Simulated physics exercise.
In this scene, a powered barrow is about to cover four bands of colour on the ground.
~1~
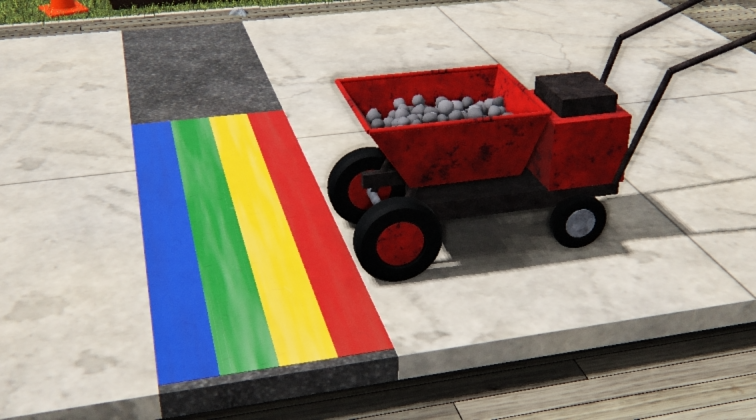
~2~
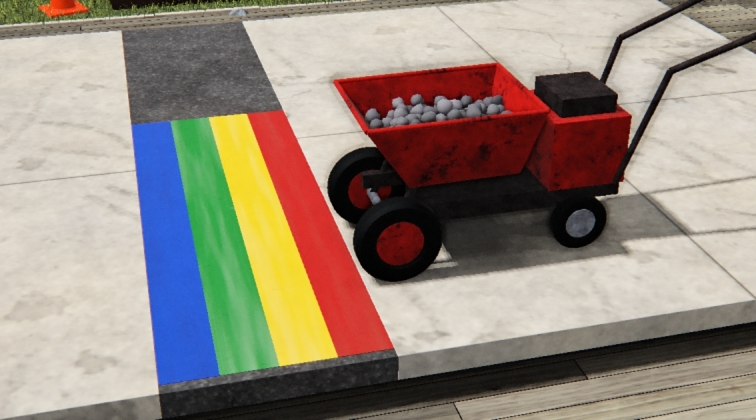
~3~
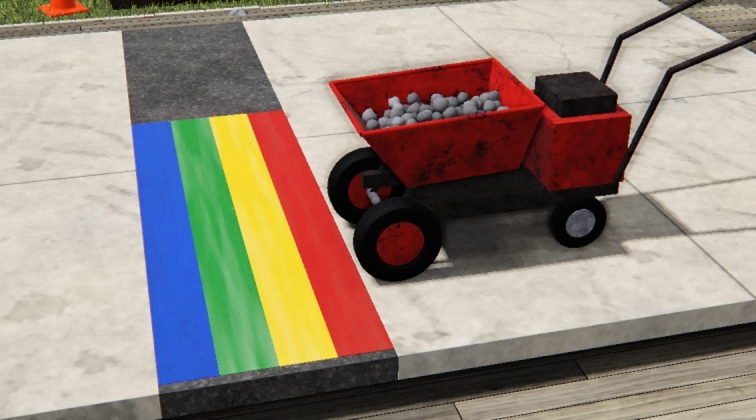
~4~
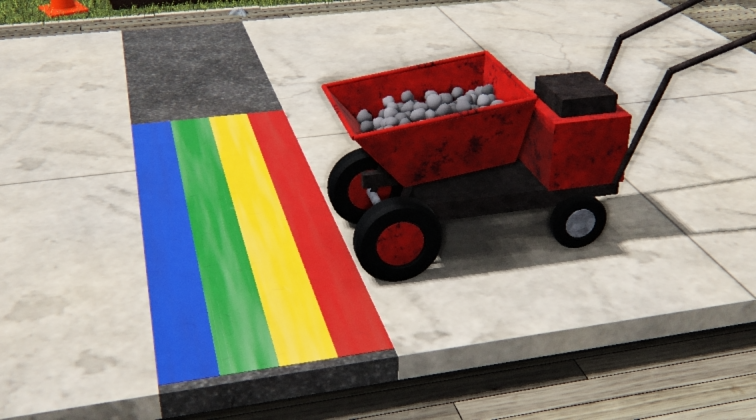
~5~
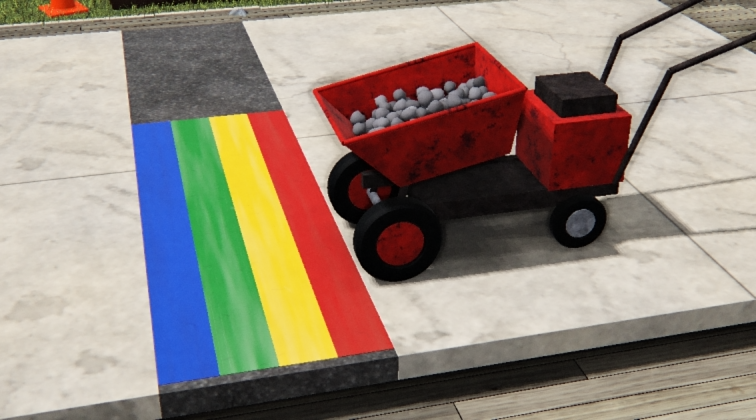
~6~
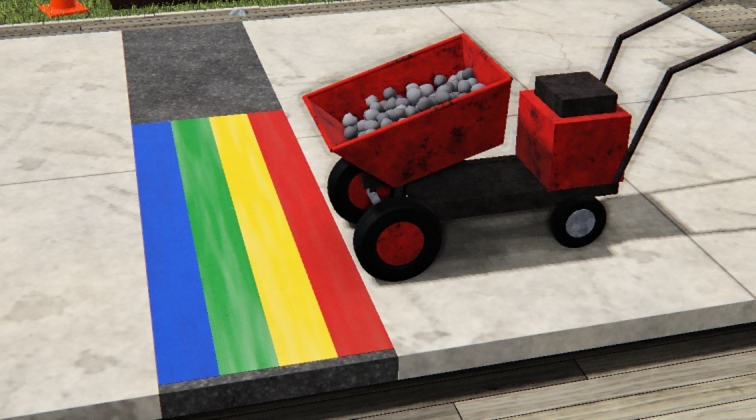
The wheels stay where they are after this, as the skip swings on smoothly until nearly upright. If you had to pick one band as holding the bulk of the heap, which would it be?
I would pick green.
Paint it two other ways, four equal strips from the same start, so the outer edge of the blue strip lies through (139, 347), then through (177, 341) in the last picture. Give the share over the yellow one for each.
About 20 % and 0 %.
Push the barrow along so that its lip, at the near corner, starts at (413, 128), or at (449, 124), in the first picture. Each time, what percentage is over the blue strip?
Trial 1 around 10 %, trial 2 around 0 %.
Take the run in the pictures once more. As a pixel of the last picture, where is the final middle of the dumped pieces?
Roughly at (216, 268).
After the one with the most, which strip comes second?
Second: The blue strip.
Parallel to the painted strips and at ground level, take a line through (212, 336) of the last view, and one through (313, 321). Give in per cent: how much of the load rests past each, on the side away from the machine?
In order: 30 per cent, then 90 per cent.
Soon, skip tipped steeply; all in the skip.
A while on, skip tipped right over; most in the skip; a stray few over the yellow strip; a small part over the green strip.
Towards the end, skip tipped right over; about a quarter in the skip; a small part over the yellow strip; about half over the green strip; about a quarter over the blue strip; a small part off the paint.
Finally, skip tipped right over; a small part in the skip; none over the red strip; a small part over the yellow strip; about half over the green strip; about a quarter over the blue strip; a small part off the paint.
